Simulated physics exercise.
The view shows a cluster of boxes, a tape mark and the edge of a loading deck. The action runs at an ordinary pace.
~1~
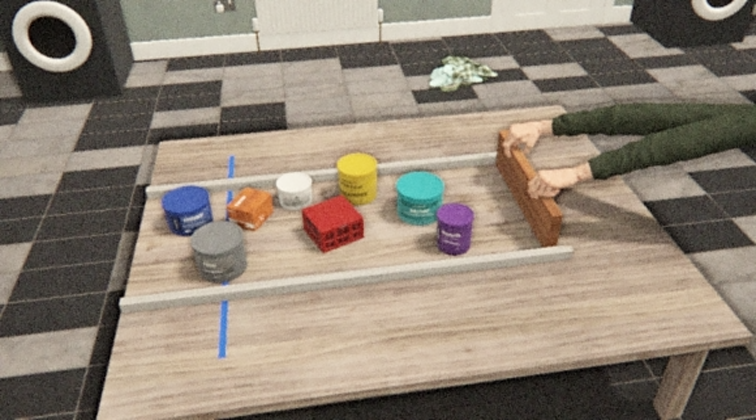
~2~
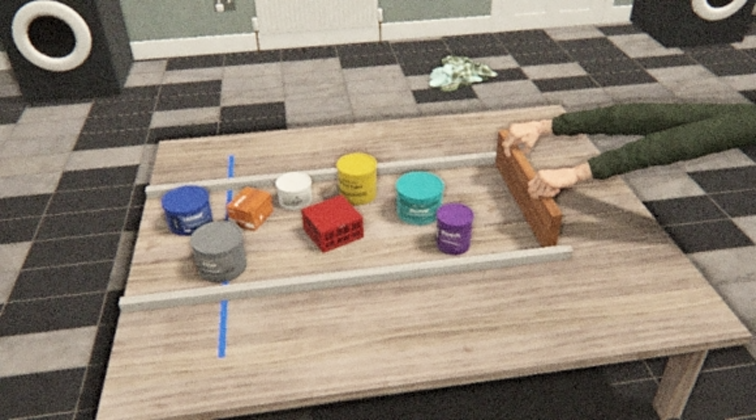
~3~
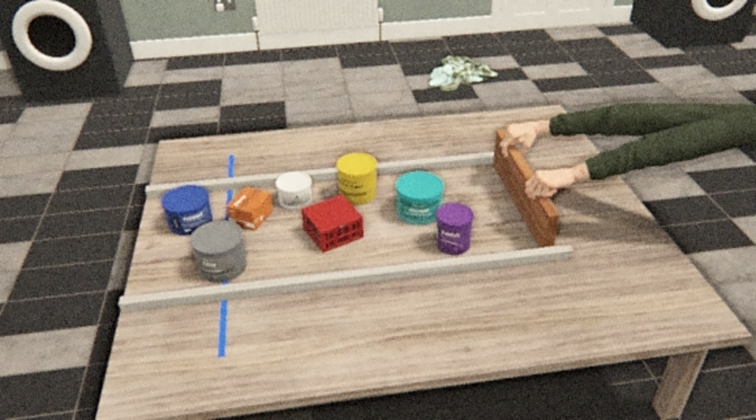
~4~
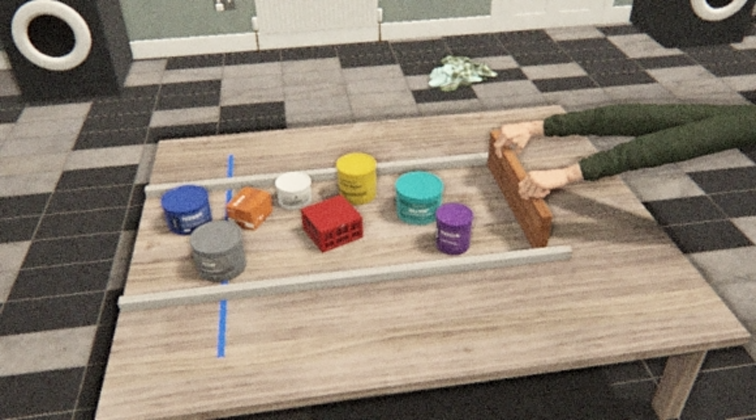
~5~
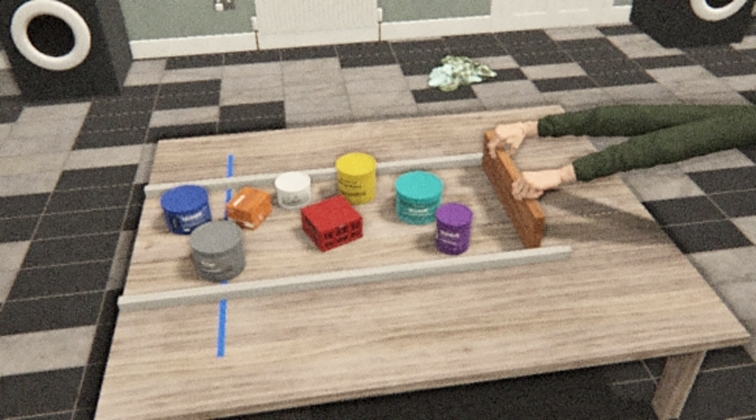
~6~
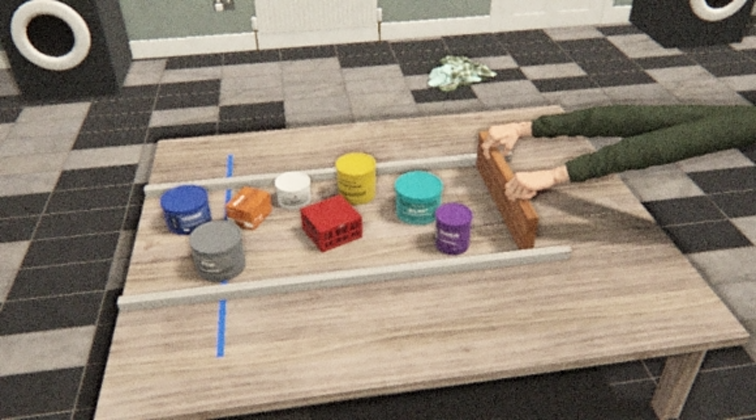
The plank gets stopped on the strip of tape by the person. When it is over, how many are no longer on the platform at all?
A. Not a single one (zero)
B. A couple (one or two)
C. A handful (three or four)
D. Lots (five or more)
(B) A couple (one or two).
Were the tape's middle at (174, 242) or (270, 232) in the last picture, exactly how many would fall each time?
In order, the counts are 5 and 0.
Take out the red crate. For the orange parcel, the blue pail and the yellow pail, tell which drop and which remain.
Result - orange parcel: Remains in place; blue pail: Drops; yellow pail: Remains in place.
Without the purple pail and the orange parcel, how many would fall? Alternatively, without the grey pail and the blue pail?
The count is 0 in the first case and 0 in the second.
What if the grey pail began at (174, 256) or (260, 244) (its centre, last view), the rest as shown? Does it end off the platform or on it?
The grey pail ends up below at the first spot and is safe at the second.
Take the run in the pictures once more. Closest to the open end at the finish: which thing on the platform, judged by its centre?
Answer: The grey pail.
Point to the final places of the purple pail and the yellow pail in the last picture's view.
The one named first is at (203, 258), the next at (206, 193).
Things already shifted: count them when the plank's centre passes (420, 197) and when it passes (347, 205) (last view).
Counting first: 2, next 5.
Early on, none off yet; blue pail at rest near (187, 210); grey pail at rest near (218, 251); orange parcel at rest near (249, 208).
A while later, none off yet; blue pail travelled a little near (179, 210); grey pail travelled about its own width near (172, 264); orange parcel travelled about its own width near (219, 213).
Finally, the number that fall off is one or two; lost, blue pail.
